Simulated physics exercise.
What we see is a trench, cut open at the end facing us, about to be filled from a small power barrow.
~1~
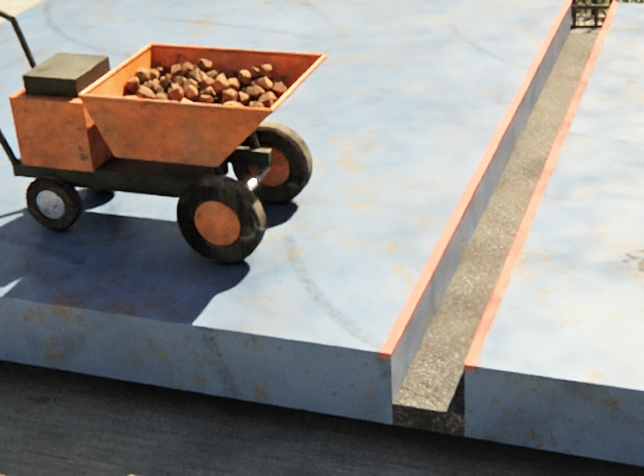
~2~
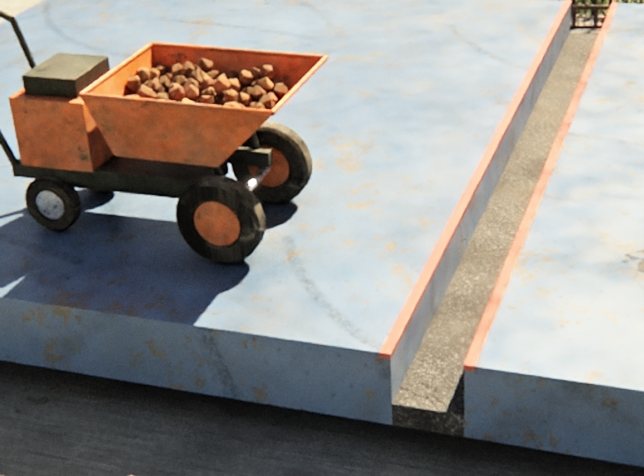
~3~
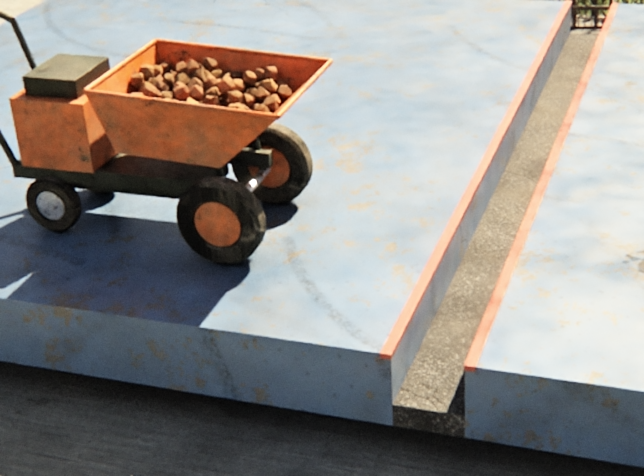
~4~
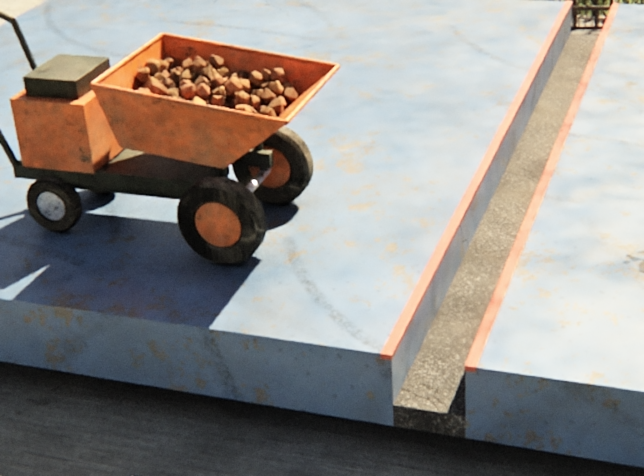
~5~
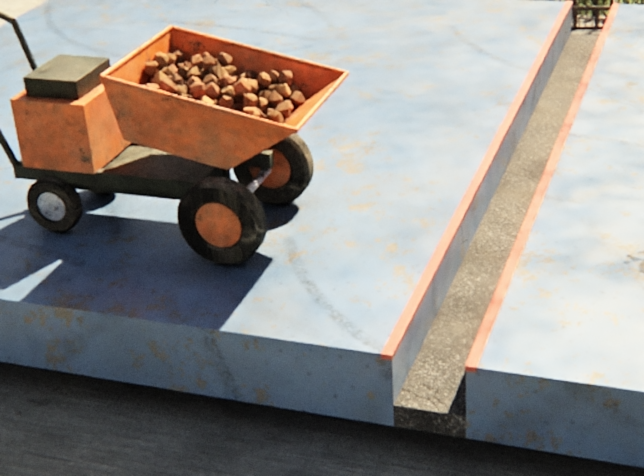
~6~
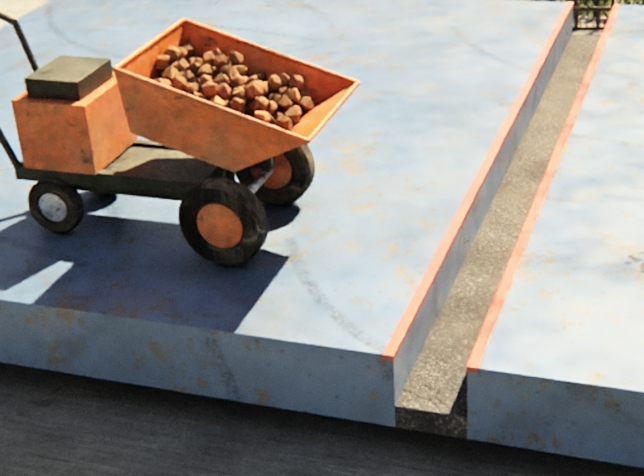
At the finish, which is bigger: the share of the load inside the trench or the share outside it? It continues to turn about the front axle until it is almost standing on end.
The share outside is bigger.
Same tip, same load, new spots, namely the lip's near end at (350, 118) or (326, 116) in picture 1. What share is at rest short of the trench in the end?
First try: Some 0 %; second try: 0 %.
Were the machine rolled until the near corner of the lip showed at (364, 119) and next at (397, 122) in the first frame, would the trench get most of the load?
The bulk / a minority.
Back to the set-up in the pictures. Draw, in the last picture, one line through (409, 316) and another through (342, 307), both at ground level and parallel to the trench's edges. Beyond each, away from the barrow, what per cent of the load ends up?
In turn 40 and 60 in a hundred.
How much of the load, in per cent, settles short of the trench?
Around 30 %.
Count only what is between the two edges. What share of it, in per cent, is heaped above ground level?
0 %.
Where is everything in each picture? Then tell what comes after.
Lip of the skip near (270, 112), level; top of the load near (190, 87), clay clods; first edge of the trench near (406, 313); far edge near (486, 323), the trench under half as wide as the skip, and about as deep as wide, in the first picture.
Lip of the skip near (272, 113), level; top of the load near (177, 92), in the second picture.
Lip of the skip near (277, 117), tipped barely; top of the load near (183, 81), in the third picture.
Lip of the skip near (286, 123), tipped a little; top of the load near (187, 88), in the fourth picture.
Lip of the skip near (295, 131), tipped a little; top of the load near (196, 75), in the fifth picture.
Lip of the skip near (307, 141), tipped clearly; top of the load near (193, 69); first edge of the trench near (409, 315); far edge near (489, 325), in the sixth picture.
Shortly afterwards, skip tipped steeply; the whole lot in the skip.
Next, skip tipped right over; near two thirds in the skip; near a third short of the trench; a little in or heaped over the trench; only a few falling.
Some moments later, skip tipped right over; near a third in the skip; near a third short of the trench; near a third in or heaped over the trench; only a few beyond it.
In the end, skip tipped right over; near a third in the skip; near a quarter short of the trench; near a third in or heaped over the trench; only a few beyond it.
